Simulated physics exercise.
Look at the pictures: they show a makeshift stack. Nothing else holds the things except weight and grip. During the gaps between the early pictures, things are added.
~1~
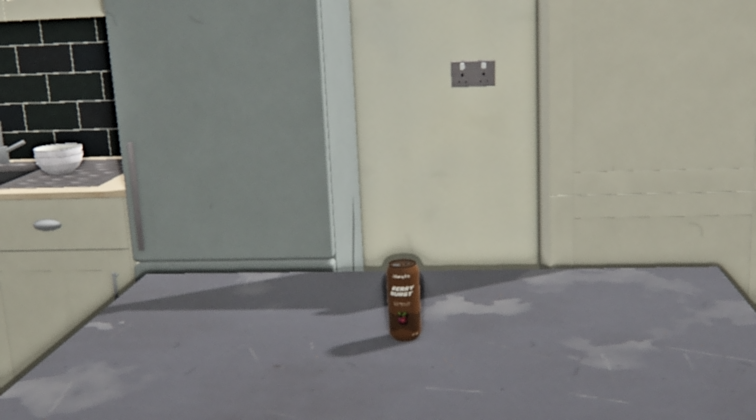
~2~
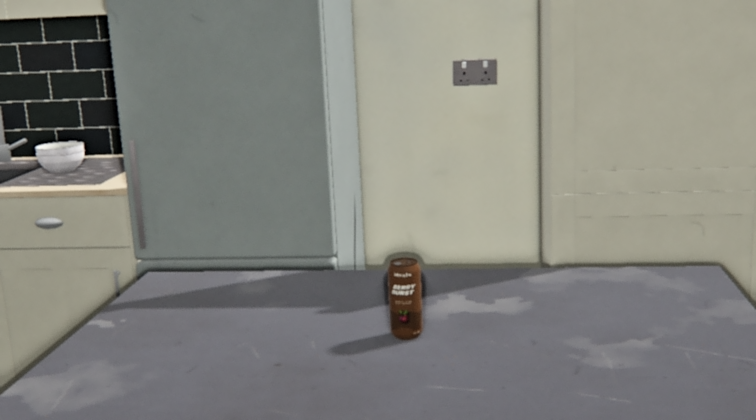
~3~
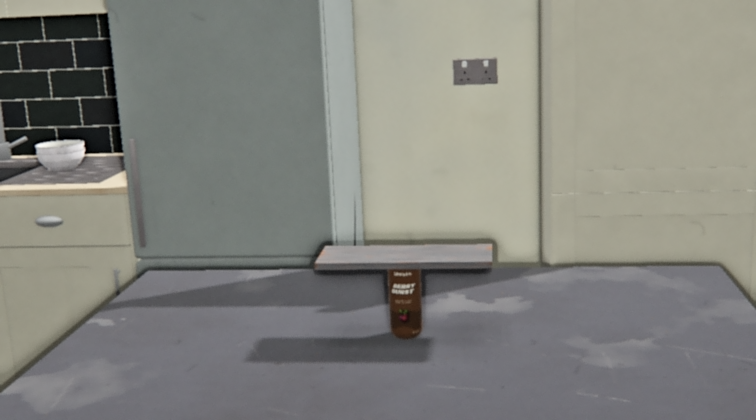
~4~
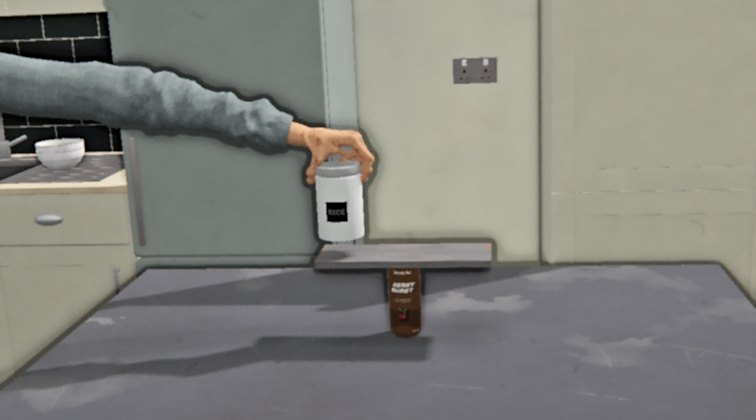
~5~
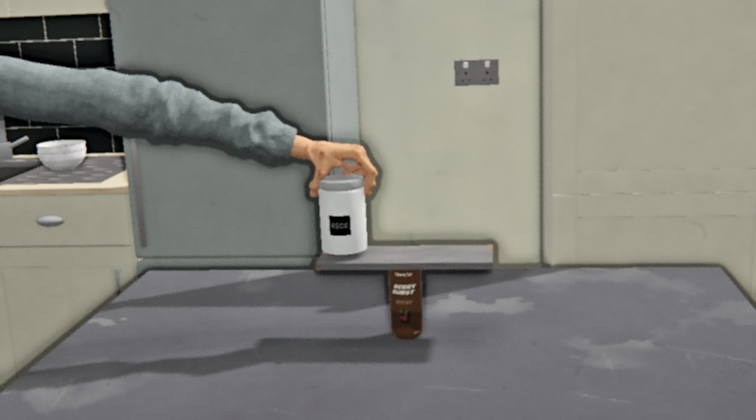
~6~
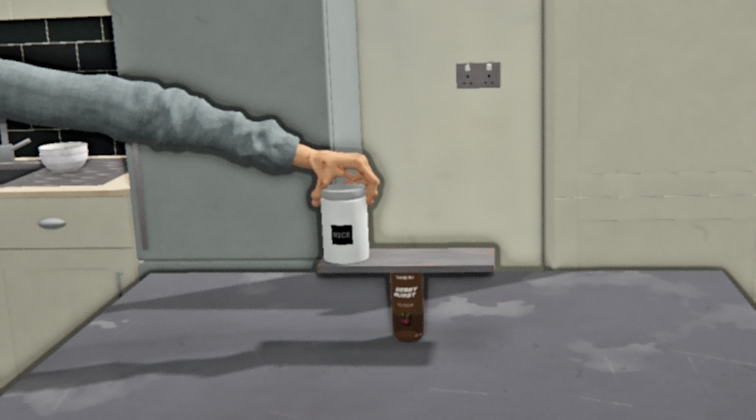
A hand lowering a white jar onto the left end of a grey plank laid across a brown bottle on a table.
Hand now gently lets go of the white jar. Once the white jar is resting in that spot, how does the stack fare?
The stack falls apart.
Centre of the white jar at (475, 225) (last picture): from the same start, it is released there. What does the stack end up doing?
After that, it tumbles down.
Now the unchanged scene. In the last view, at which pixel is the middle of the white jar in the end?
Roughly at pixel (286, 320).
Then, 0.30 s on from there, white jar now fallen; grey board turned 39° from how it was put.
Then, 0.50 s on from there, grey board on its side.
Then, 0.80 s on from there, grey board now fallen.
Then, 1.00 s on from there, things are still on the move.
In the end, fallen, white jar and grey board; brown can unmoved. At the end, from the last picture's camera, white jar near (286, 319). The stack loses its balance.
